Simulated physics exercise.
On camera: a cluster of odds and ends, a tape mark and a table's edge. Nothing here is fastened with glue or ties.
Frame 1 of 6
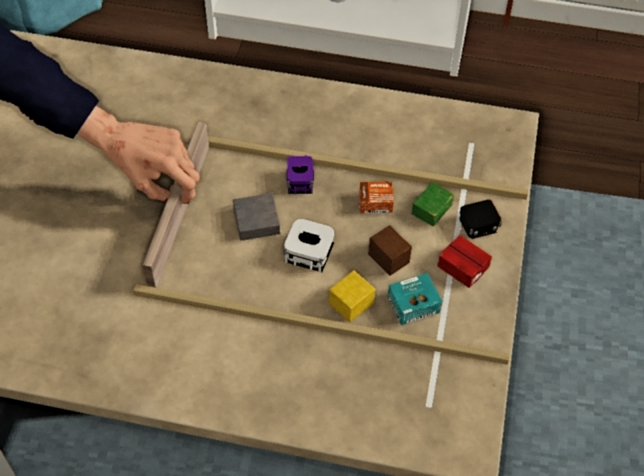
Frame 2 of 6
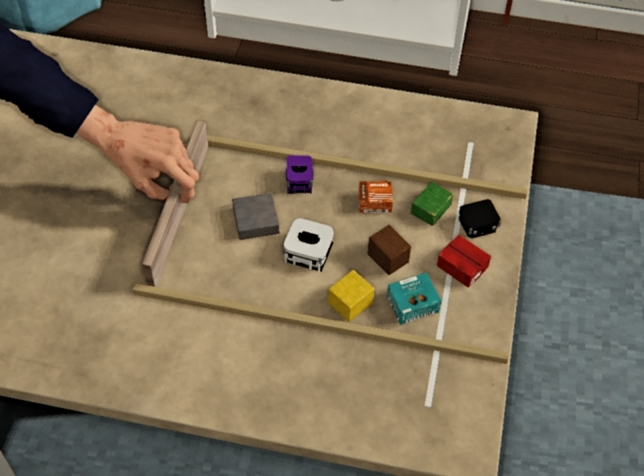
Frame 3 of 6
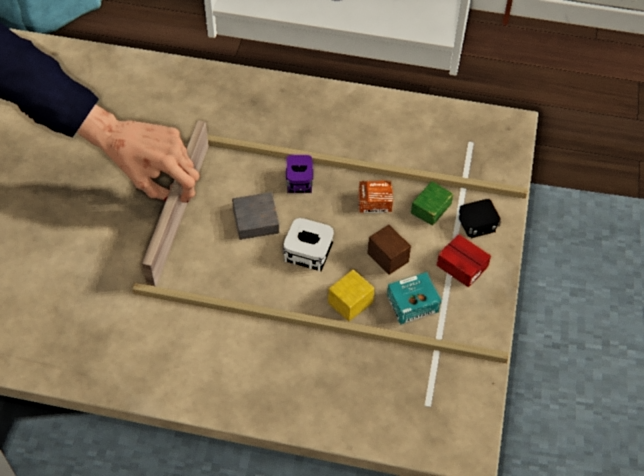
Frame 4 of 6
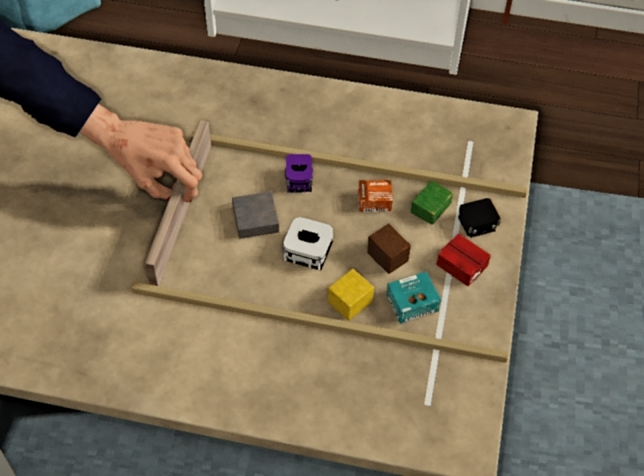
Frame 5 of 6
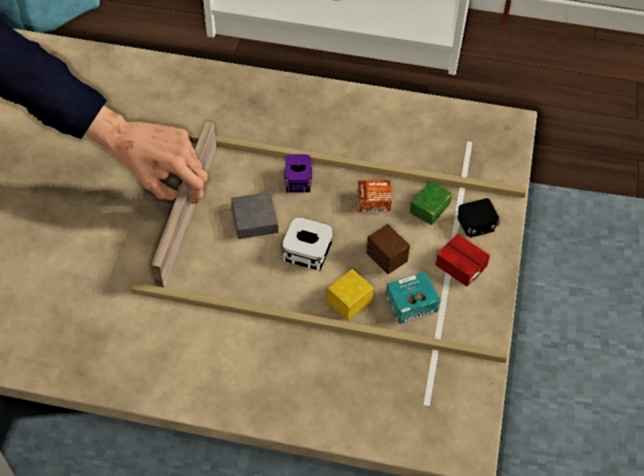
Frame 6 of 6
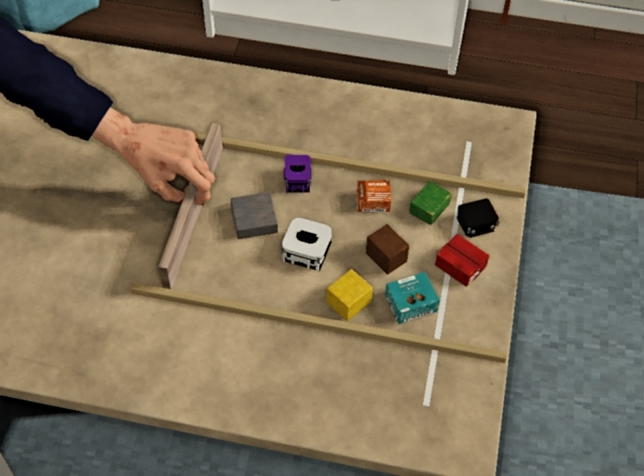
A hand slid a wooden board slightly to the right across the tabletop, toward a scattered cluster of colourful little blocks and cases, which barely shifted between two thin strips near a white tape line.
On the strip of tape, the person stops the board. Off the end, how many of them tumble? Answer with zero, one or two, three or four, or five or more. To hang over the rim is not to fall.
Three or four.
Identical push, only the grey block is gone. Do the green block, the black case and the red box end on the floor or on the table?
Green block - gone, black case - gone, red box - gone.
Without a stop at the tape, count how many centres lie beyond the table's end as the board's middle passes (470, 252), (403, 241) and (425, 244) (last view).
By position: 6 / 1 / 3.
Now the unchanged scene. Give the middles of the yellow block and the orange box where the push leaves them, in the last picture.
In the last picture the yellow block sits around (458, 307) and the orange box around (499, 223).
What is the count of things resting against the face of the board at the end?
At rest, 3 are in contact.
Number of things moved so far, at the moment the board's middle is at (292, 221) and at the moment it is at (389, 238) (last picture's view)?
One spot: 4. Other spot: 10.
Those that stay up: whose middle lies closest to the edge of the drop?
Foremost is the white case.
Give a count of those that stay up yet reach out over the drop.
2.
A little later, none off yet; black case at rest near (477, 219); red box at rest near (462, 260); green block at rest near (430, 203).
Next, none off yet; black case moving near (486, 221); red box shifted about its own width near (497, 257); green block shifted about its own width near (453, 205).
When it is over, the number that fall off is three or four; down, brown block, green block, red box and black case.
